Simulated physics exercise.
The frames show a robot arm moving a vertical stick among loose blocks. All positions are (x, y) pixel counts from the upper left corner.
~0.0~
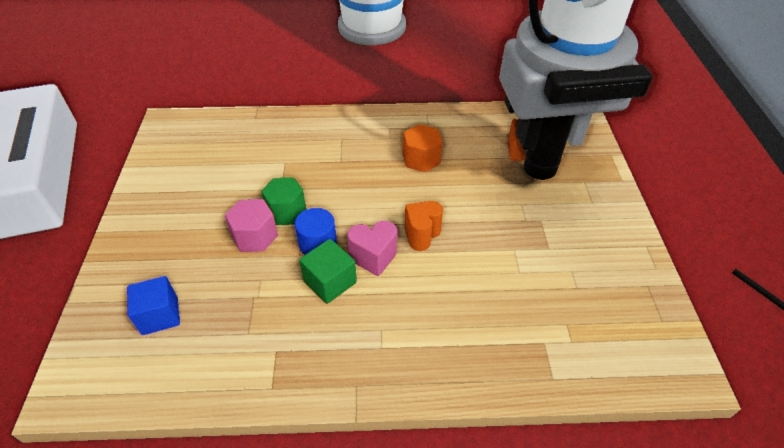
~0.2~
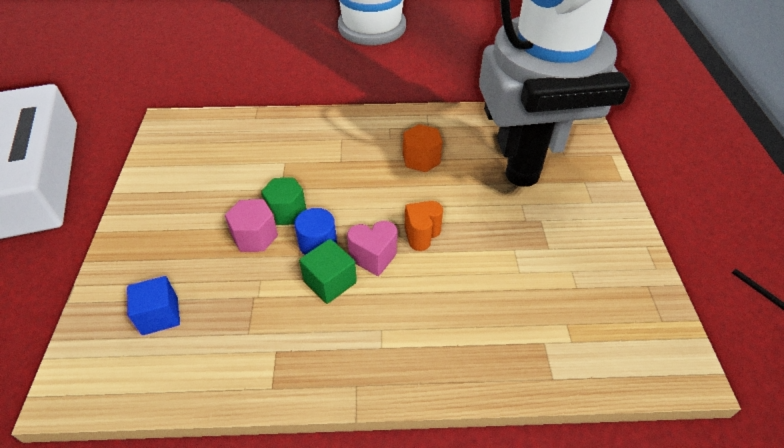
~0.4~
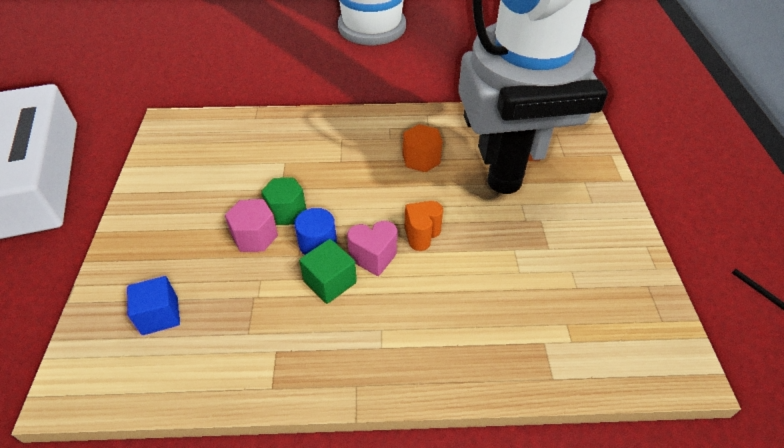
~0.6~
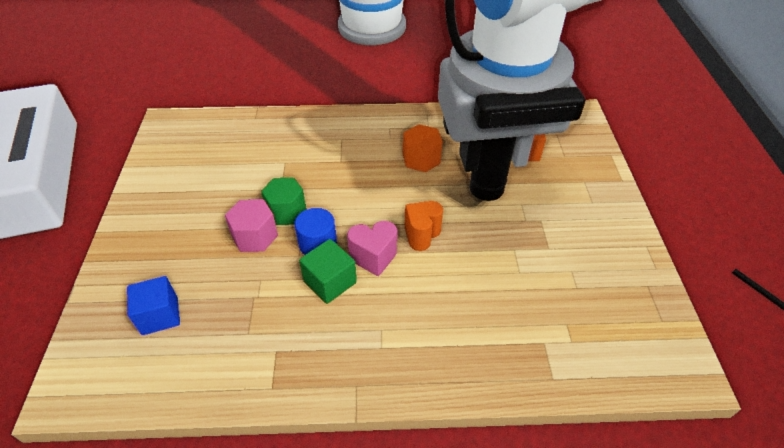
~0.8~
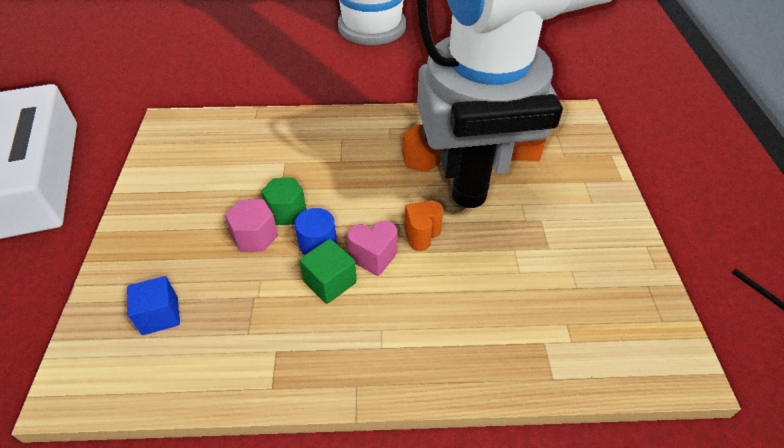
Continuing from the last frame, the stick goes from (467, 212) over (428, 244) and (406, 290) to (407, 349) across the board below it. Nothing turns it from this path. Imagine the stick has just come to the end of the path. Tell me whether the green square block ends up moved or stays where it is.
That block moves.
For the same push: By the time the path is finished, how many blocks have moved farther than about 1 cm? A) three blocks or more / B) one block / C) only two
A.
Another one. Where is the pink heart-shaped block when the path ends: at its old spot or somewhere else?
Somewhere new.
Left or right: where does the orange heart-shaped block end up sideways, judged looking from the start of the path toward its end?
It will end up to the right.
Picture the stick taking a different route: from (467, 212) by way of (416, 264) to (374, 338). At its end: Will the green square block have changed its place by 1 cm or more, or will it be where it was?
My prediction: It moves.
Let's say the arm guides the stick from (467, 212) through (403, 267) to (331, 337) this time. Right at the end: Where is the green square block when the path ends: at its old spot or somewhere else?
By the end it has moved.
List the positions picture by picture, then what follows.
The first frame shows stick tip at (540, 169); block tops, green square block at (327, 260); pink heart-shaped block at (373, 235); orange six-sided block at (423, 136); orange heart-shaped block at (423, 212).
The second frame shows stick at (522, 176); blocks unchanged.
The third frame shows stick at (504, 183); blocks unchanged.
The fourth frame shows stick at (487, 190); blocks unchanged.
The fifth frame shows stick at (469, 197); green square block at (327, 260); pink heart-shaped block at (373, 235); orange six-sided block at (423, 136); orange heart-shaped block at (423, 212).
The first path, step by step. One third of the way, stick at (429, 229); green square block at (315, 264); pink heart-shaped block at (350, 246), turned 15° clockwise; orange heart-shaped block at (392, 235).
Two thirds of the way, stick at (406, 277); green square block at (289, 273); pink heart-shaped block at (324, 254), turned 20° clockwise; orange heart-shaped block at (363, 266), turned 60° clockwise.
At the end, stick at (407, 336); green square block at (289, 273); pink heart-shaped block at (324, 254), turned 20° clockwise; orange six-sided block in place; orange heart-shaped block at (363, 267), turned 70° clockwise.
